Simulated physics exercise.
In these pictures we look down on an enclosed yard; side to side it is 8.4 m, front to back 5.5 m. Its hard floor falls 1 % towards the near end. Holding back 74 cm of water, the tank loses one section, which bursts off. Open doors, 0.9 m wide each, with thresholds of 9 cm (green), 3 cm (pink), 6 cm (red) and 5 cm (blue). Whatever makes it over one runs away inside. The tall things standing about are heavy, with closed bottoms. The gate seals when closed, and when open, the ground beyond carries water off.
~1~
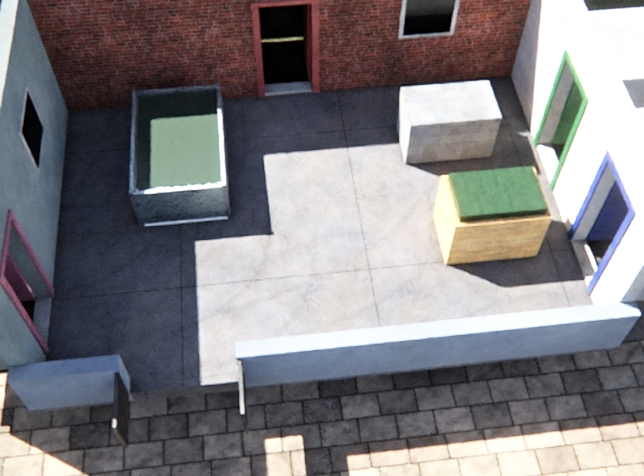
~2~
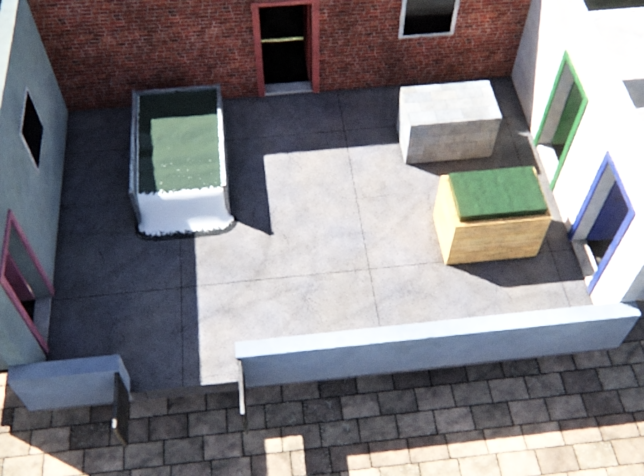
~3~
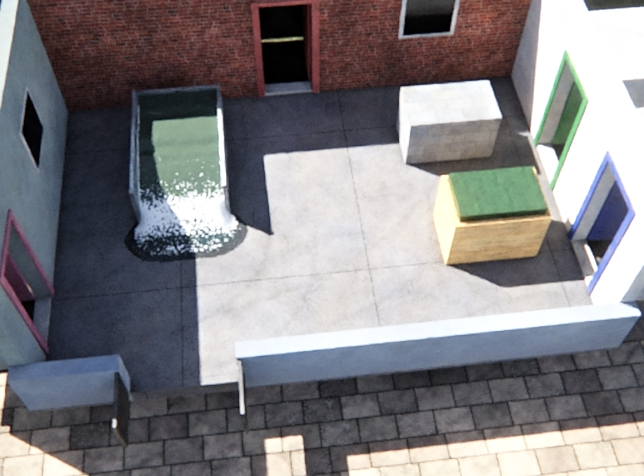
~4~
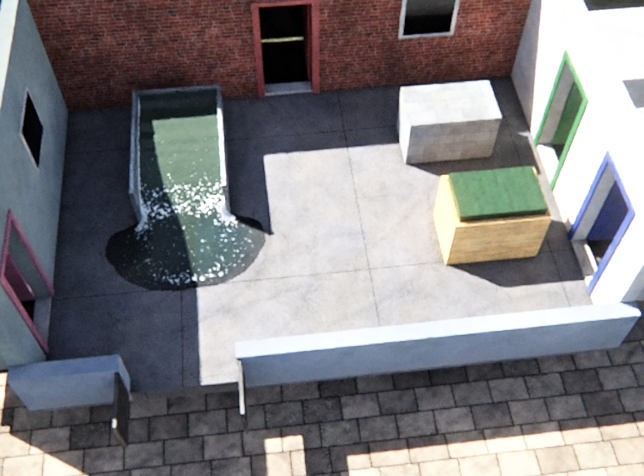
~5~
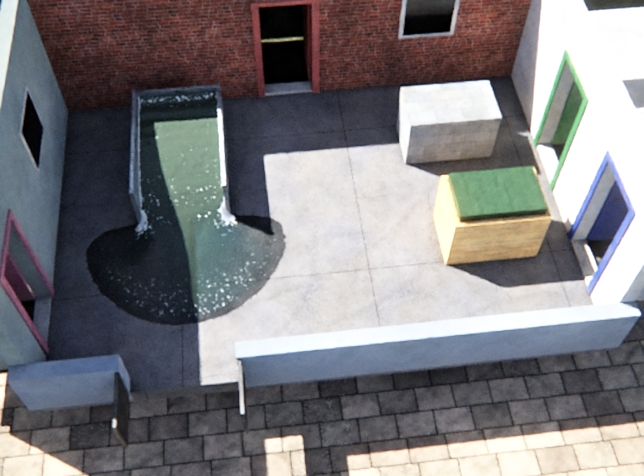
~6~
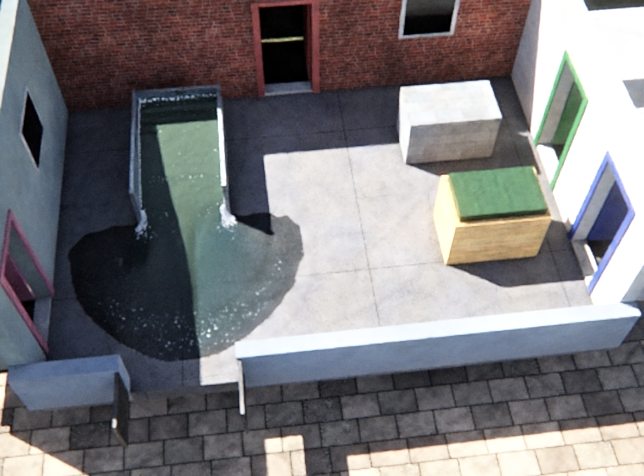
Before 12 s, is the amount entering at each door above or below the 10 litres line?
At the end, green door: Within the limit. Pink door: Past the limit. Red door: Within the limit. Blue door: Past the limit.
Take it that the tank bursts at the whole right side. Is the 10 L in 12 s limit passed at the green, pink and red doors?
Then green exceeds it, pink exceeds it, red exceeds it.
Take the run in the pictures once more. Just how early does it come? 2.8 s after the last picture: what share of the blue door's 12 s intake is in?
About 0 per cent.
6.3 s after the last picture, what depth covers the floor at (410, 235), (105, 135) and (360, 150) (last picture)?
Reading - approx. 2 / 2 / 1 cm.
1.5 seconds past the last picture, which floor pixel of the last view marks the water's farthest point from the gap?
Somewhere near pixel (469, 341).
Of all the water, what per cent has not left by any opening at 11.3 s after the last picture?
Share still there: About 40 %.
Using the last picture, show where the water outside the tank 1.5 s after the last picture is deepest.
Close to (95, 381).
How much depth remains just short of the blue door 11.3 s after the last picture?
Some 4.0 cm.
Then, 0.7 s after the last picture water covers 30 % of the floor and is deepest (32 cm) near (45, 386); green door not reached, pink door 6 cm at the sill, 1 L in, red door not reached, blue door not reached.
Then, 1.5 s after the last picture water covers 30 % of the floor and is deepest (34 cm) near (95, 381); green door not reached, pink door 12 cm at the sill, 21 L in, red door not reached, blue door not reached.
Then, 2.8 s after the last picture water covers 40 % of the floor and is deepest (20 cm) near (57, 385); green door not reached, pink door 12 cm at the sill, 86 L in, red door not reached, blue door not reached.
Then, 6.3 s after the last picture water covers 60 % of the floor and is deepest (9 cm) near (516, 336); green door 2 cm at the sill, 0 L in, pink door 6 cm at the sill, 143 L in, red door not reached, blue door 8 cm at the sill, 65 L in.
Then, 11.3 s after the last picture water covers 70 % of the floor and is deepest (6 cm) near (363, 352); green door 2 cm at the sill, 0 L in, pink door 2 cm at the sill, 151 L in, red door not reached, blue door 4 cm at the sill, 72 L in.
